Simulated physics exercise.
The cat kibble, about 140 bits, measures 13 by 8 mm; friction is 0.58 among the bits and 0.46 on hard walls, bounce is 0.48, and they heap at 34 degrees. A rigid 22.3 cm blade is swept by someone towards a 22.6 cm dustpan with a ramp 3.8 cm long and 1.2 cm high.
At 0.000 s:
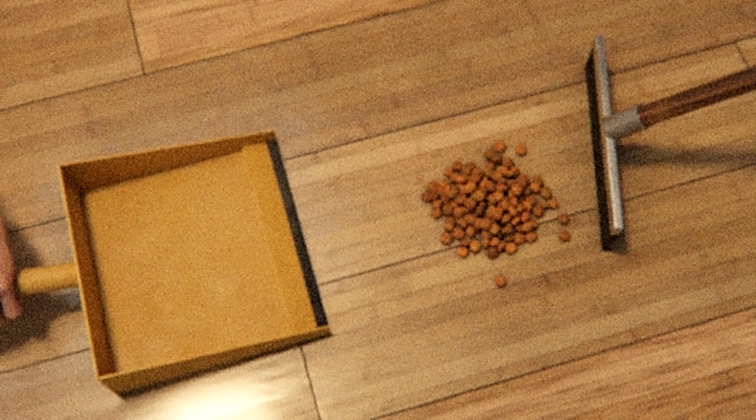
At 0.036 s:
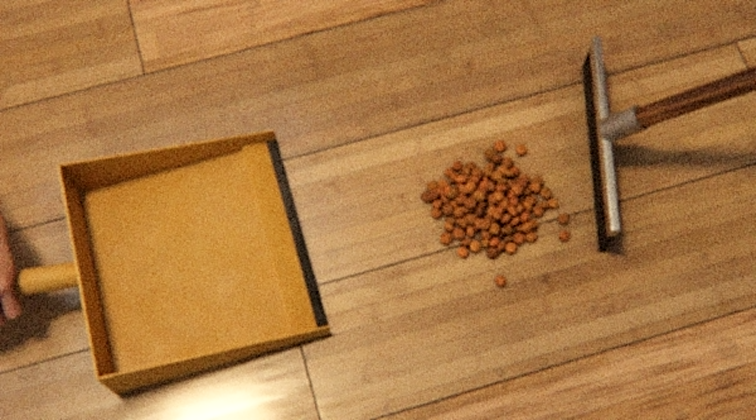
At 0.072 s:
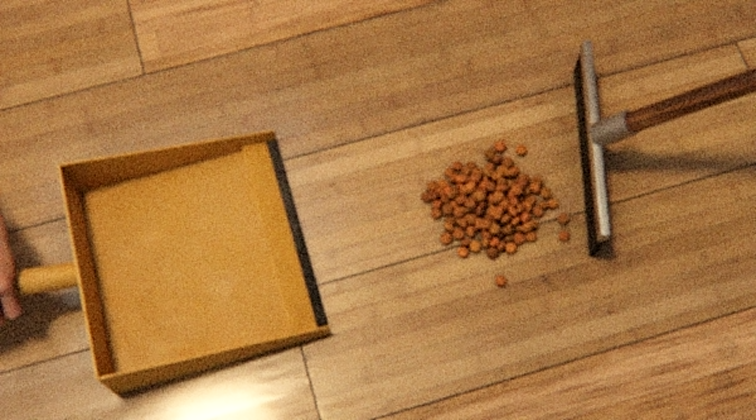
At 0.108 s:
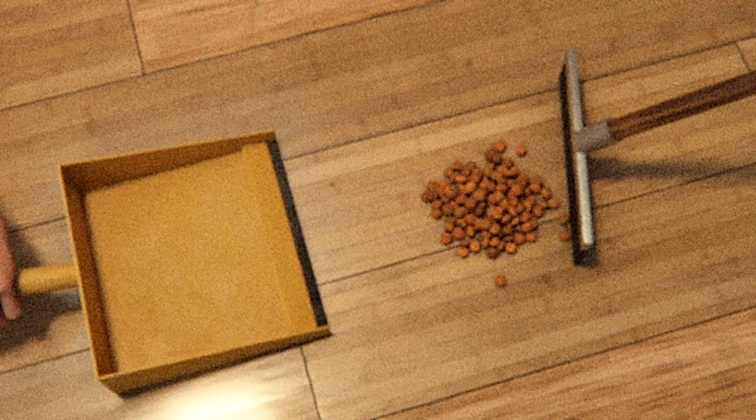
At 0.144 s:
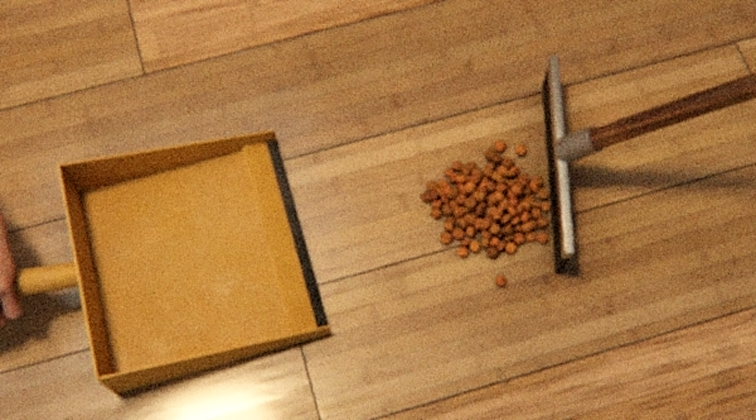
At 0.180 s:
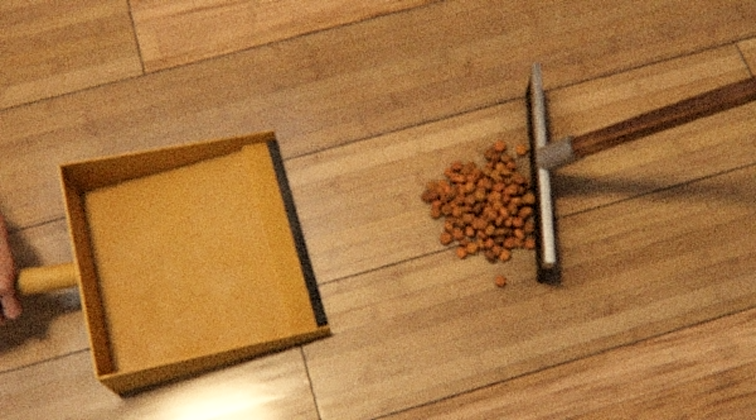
A hand held a yellow dustpan still on the wooden floor while a long-handled blade slid left from the right side, reached a heap of brown cat kibble and pushed its near edge closer together.
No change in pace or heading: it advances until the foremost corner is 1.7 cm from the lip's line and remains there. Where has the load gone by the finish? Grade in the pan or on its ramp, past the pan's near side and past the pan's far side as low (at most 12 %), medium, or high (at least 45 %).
In the pan or on its ramp - low; past the pan's near side - low; past the pan's far side - low.
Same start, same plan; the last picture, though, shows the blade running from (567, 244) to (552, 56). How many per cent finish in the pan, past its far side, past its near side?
Per cent by place - pan 15, far side 0, near side 0.
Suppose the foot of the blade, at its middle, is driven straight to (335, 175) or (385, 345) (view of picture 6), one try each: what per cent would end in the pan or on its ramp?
The two tries give about 25 and 0 percent.
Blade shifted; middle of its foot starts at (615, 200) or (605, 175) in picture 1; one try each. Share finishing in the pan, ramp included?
Close to 5 in a hundred, then close to 5 in a hundred.
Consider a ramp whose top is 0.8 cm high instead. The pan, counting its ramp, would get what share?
Estimate: About 10 in a hundred.
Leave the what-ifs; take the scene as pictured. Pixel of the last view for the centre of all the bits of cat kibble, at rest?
After settling, the middle sits near (332, 247).
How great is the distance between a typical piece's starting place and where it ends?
It works out to some 18 cm.
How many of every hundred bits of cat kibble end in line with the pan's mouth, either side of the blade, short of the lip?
About 90 %.
After 0.36 s, middle of the blade 15 cm from the lip; 0 % over the lip, far side 0 %, near side 0 %.
After 0.48 s, middle of the blade 8 cm from the lip; 0 % over the lip, far side 0 %, near side 5 %.
After 0.73 s, middle of the blade 5 cm from the lip; 5 % over the lip, far side 0 %, near side 5 %.
By 1.1 s all is still; pan 5 %, near side 5 %, far side 0 %, in front of the lip or behind the blade 90 %.
